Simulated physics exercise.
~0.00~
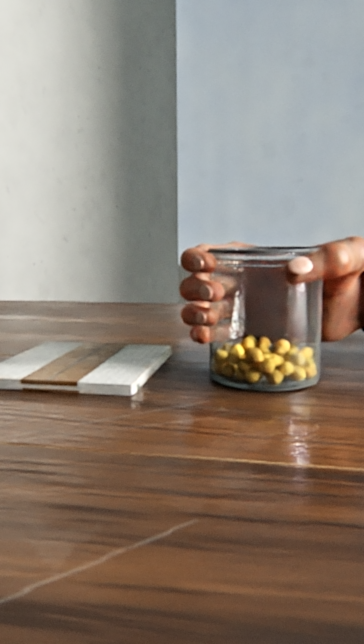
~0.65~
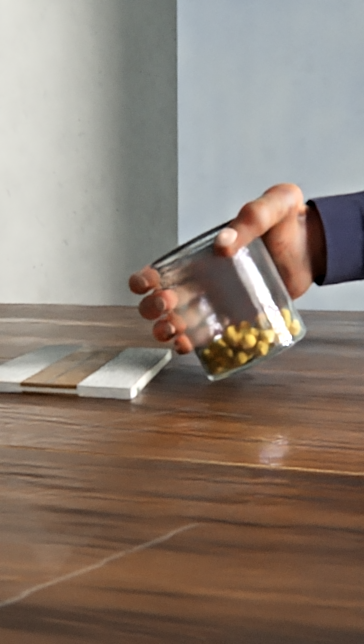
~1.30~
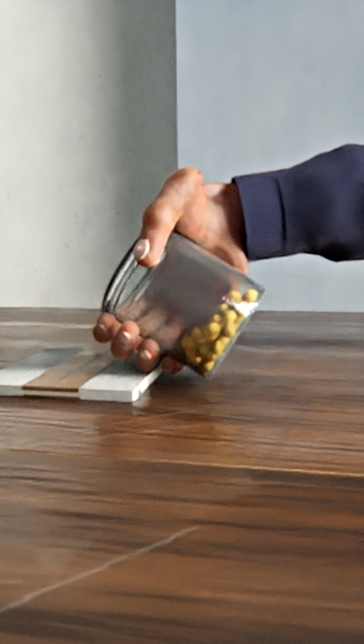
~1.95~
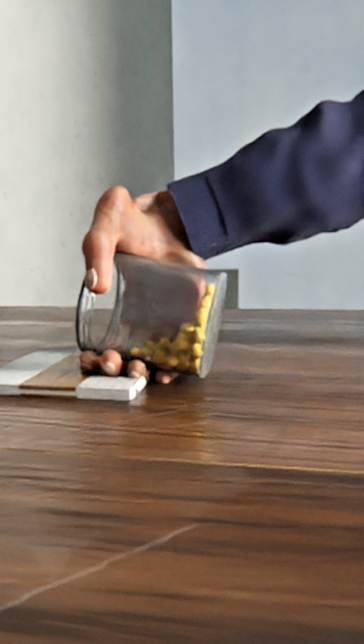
On a dark, glossy wood-look tabletop before a pale grey and bluish wall, a hand holds an upright clear jar partly filled with small yellow balls. A low white and brown striped stack lies flat to the left. The hand lifts the jar slightly and tips its mouth leftward, and the balls gather toward the base. As a navy-sleeved arm comes into view, the jar moves left and leans further over. Finally it lies almost on its side, its mouth end propped on the stack, with the hand still around it and every ball inside.
